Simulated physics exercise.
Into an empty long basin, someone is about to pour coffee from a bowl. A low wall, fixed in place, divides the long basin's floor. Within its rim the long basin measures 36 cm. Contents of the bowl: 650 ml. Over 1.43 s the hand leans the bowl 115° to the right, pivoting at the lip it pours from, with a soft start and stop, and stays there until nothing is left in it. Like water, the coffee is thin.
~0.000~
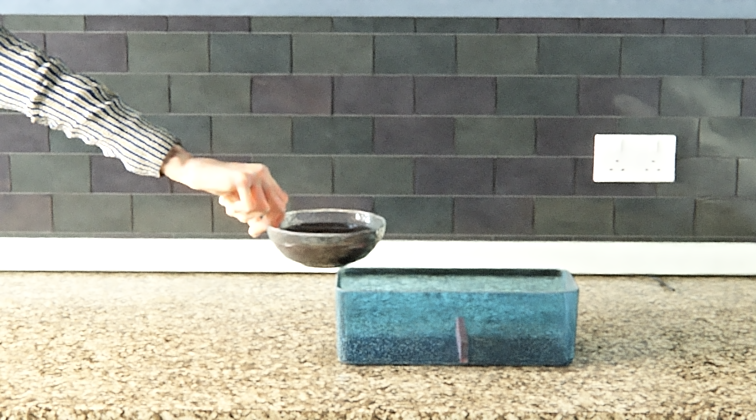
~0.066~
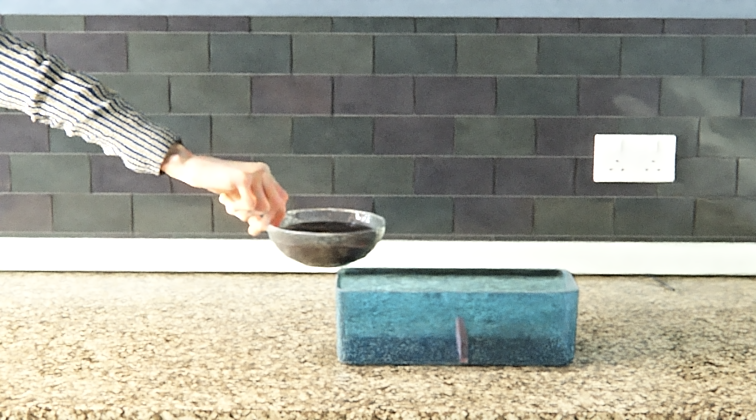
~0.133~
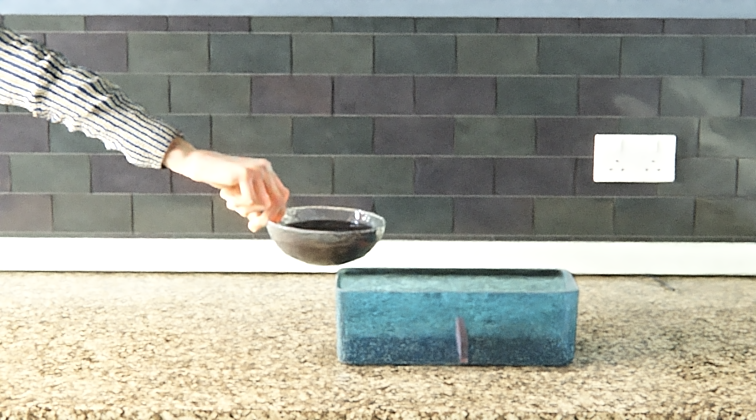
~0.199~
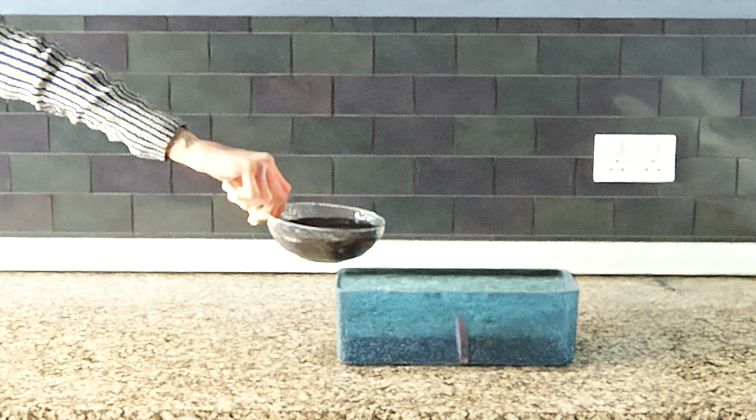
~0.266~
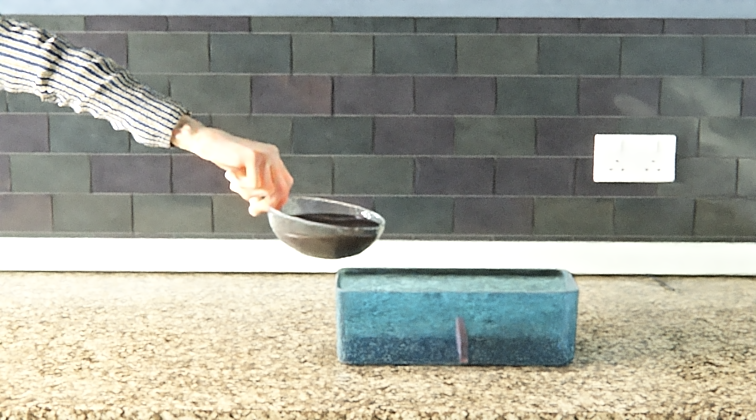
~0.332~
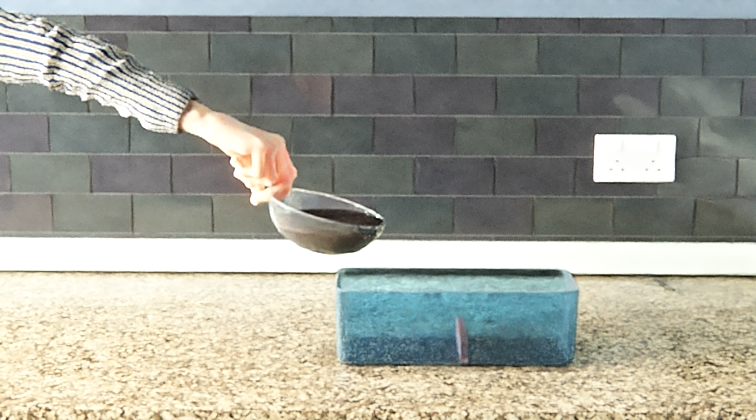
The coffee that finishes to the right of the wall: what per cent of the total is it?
It is about 24 per cent of the total.
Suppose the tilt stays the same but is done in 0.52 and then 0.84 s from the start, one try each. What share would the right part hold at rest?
Try 1: Approx. 40 %; try 2: Approx. 40 %.
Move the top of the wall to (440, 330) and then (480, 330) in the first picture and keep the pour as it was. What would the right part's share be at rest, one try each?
Result: 70 per cent, then 15 per cent.
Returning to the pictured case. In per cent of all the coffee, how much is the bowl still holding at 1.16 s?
I reckon near 0 per cent still sits there.
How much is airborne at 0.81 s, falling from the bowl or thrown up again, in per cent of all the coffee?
Roughly 38 percent.
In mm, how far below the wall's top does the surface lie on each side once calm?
For the left, around 12 mm; for the right, around 26 mm.
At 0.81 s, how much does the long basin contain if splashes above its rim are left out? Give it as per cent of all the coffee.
Around 38 percent.
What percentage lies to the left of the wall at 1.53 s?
The fraction is near 76 percent.
By 0.81 s the tilt is 70° and 25 per cent is still to pour, 36 is left of the wall and 1 right of it.
By 1.16 s the tilt is 105° and 0 per cent is still to pour, 82 is left of the wall and 17 right of it.
By 1.53 s the tilt is 115° and 0 per cent is still to pour, 77 is left of the wall and 23 right of it.
By 1.93 s the tilt is 115° and 0 per cent is still to pour, 76 is left of the wall and 24 right of it.
At rest 76 per cent lies left of the wall, 24 right of it and 0 outside.
